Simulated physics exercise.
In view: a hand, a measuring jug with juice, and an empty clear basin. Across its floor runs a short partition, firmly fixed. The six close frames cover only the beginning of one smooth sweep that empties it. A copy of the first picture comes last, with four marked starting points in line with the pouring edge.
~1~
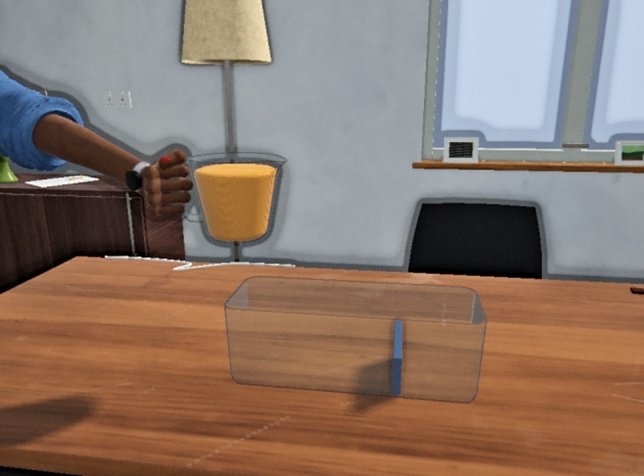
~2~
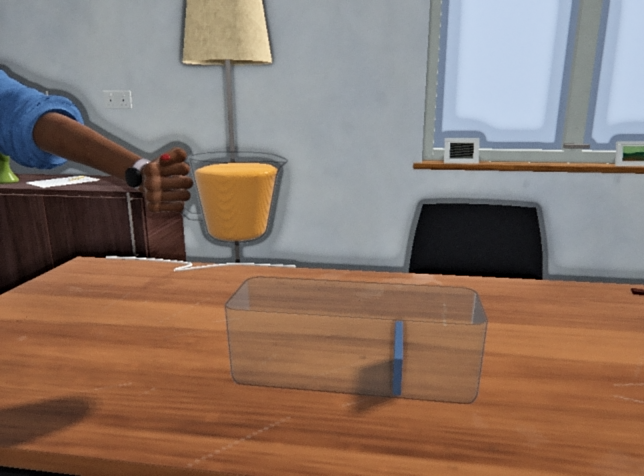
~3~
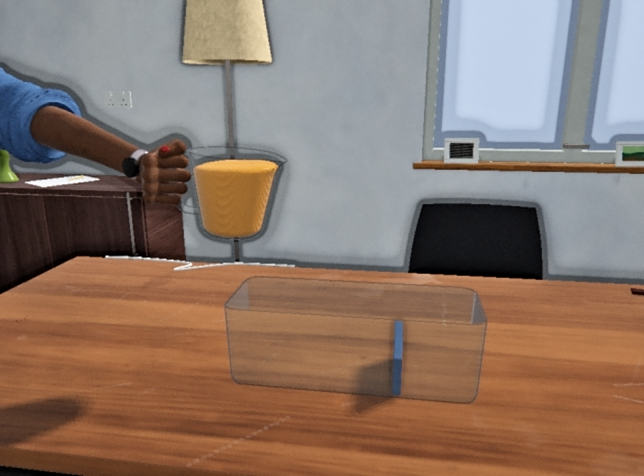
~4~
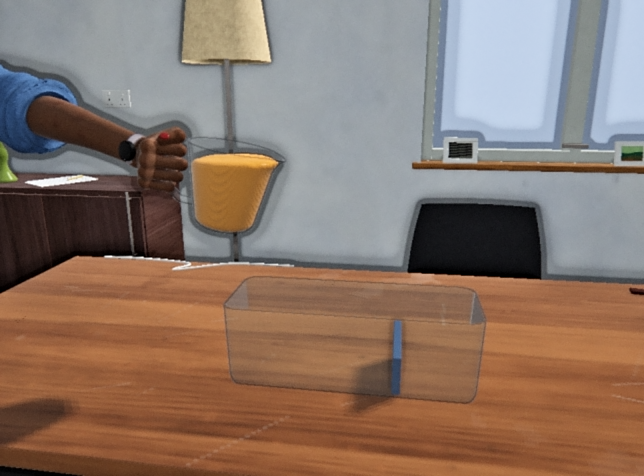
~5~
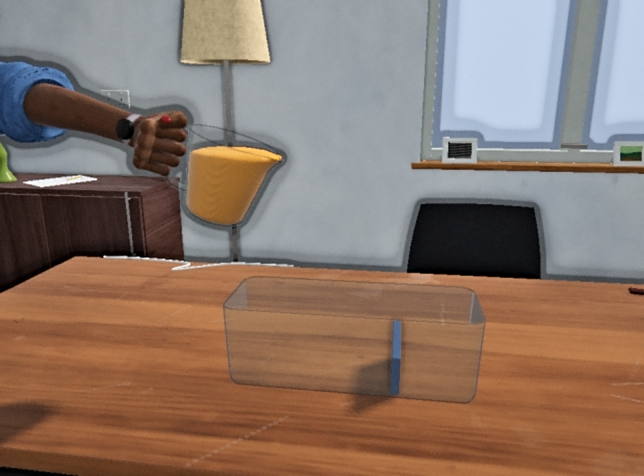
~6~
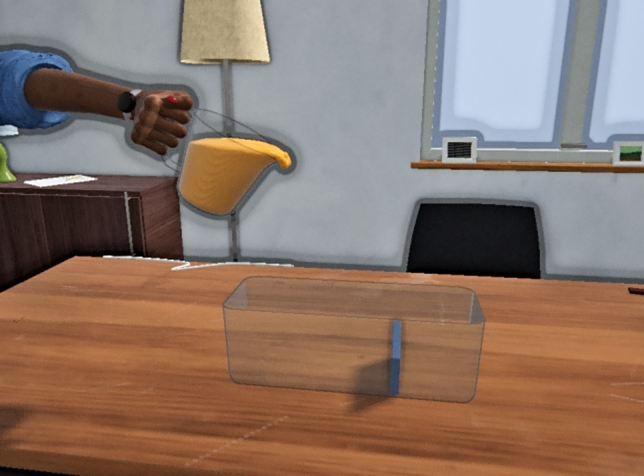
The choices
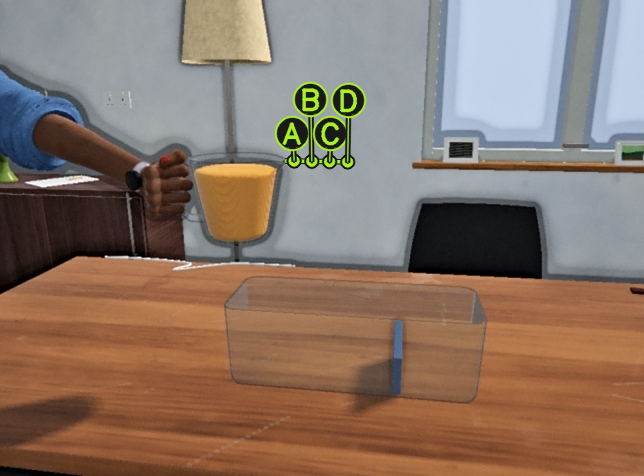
A hand holding a clear jug of orange juice tilting it rightward above an empty basin, the juice just reaching over the lip.
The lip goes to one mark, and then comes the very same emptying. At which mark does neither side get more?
The answer is spot B.
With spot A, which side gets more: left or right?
The left one.
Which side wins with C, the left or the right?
More ends on the right.
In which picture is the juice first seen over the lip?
Picture 6.
On the marked copy, A at (294, 161); B at (311, 161); C at (329, 161); D at (347, 162).
Choosing A, about 89 % ends left of the wall and 6 % right of it; 5 % is lost outside.
Choosing B, about 48 % ends left of the wall and 49 % right of it; 3 % is lost outside.
Choosing C, about 15 % ends left of the wall and 84 % right of it.
Choosing D, about 23 % ends left of the wall and 73 % right of it; 4 % is lost outside.
